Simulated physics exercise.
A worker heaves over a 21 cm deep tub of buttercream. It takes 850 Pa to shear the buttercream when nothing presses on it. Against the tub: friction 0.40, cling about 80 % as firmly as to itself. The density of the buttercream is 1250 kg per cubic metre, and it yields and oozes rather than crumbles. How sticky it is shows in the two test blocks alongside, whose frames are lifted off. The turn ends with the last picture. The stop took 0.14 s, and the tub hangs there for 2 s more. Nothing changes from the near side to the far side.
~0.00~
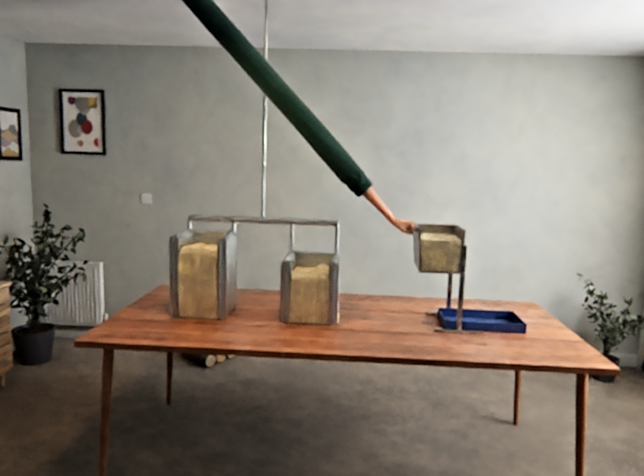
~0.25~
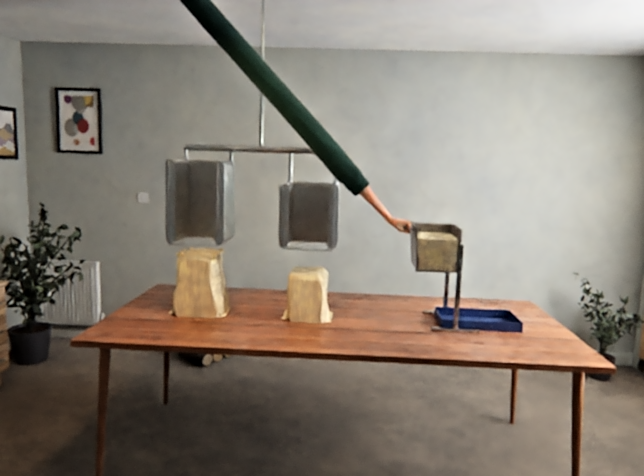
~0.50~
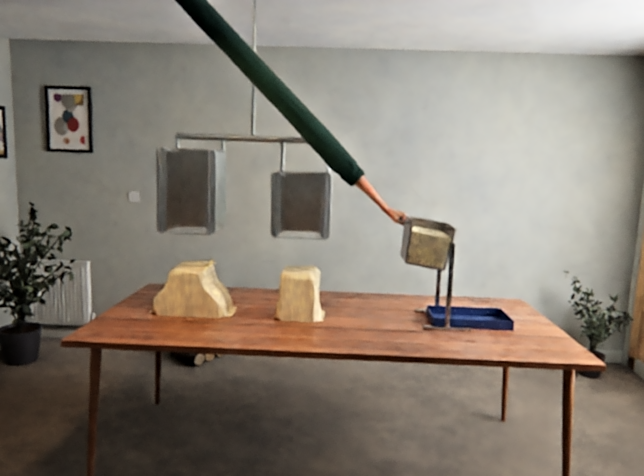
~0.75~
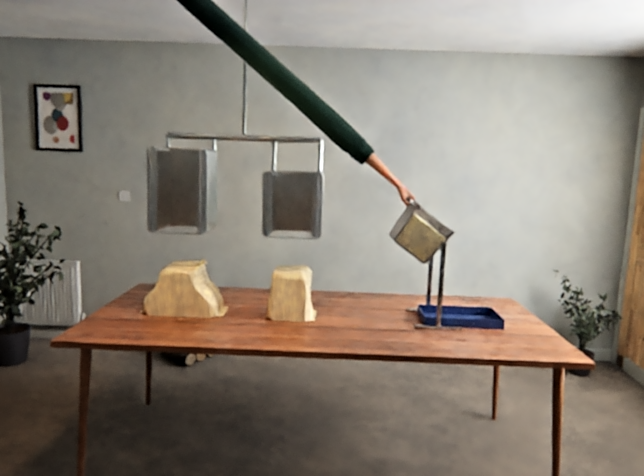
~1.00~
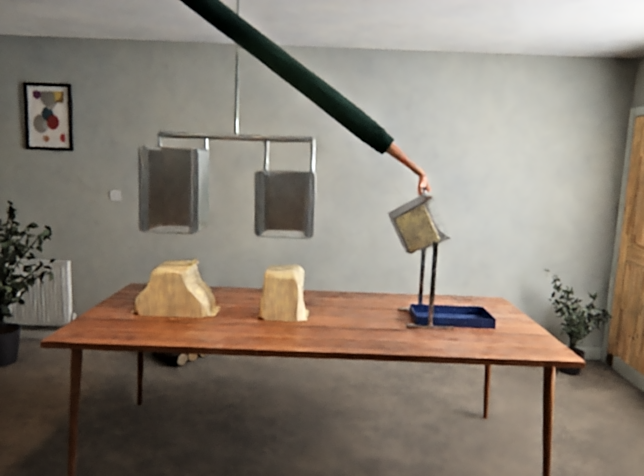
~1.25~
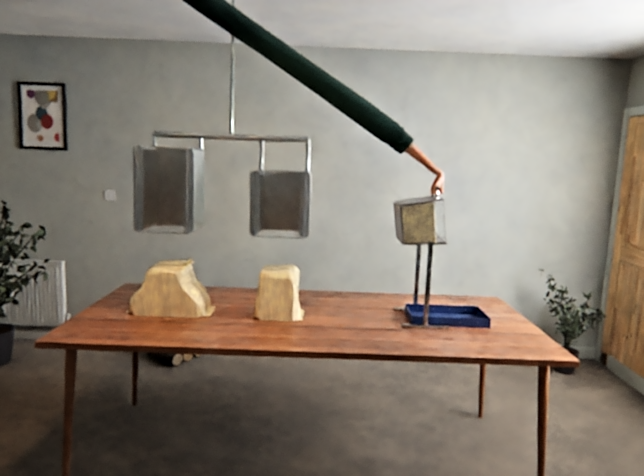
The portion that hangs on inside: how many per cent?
Close to 100 per cent.
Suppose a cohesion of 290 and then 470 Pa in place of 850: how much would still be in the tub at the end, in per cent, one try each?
In turn about 60 %, 100 %.
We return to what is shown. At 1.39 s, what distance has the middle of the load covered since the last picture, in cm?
About 0 cm.
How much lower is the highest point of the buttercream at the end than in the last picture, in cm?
Some 0 cm.
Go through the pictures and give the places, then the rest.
The first picture shows handle-side rim at (421, 229), tilt 0 degrees; highest point of the buttercream at (452, 240); test blocks 36 cm, 26 cm high (left to right).
The second picture shows handle-side rim at (418, 228), tilt 0 degrees; highest point of the buttercream at (449, 239); test blocks 32 cm, 26 cm high (left to right).
The third picture shows handle-side rim at (413, 221), tilt 9 degrees; highest point of the buttercream at (415, 231); test blocks 25 cm, 25 cm high (left to right).
The fourth picture shows handle-side rim at (420, 205), tilt 36 degrees; highest point of the buttercream at (416, 215); test blocks 25 cm, 25 cm high (left to right).
The fifth picture shows handle-side rim at (433, 199), tilt 63 degrees; highest point of the buttercream at (425, 205); test blocks 25 cm, 25 cm high (left to right).
The sixth picture shows handle-side rim at (444, 200), tilt 83 degrees; highest point of the buttercream at (432, 203); test blocks 25 cm, 25 cm high (left to right).
By 1.39 s, the tub is at 83 degrees and holds 100 %.
By 1.56 s, the tub is at 83 degrees and holds 100 %.
By 1.73 s, the tub is at 83 degrees and holds 100 %.
By 1.90 s, the tub is at 83 degrees and holds 100 %.
By 3.25 s, at the end, the tub is at 83 degrees and holds 100 %.
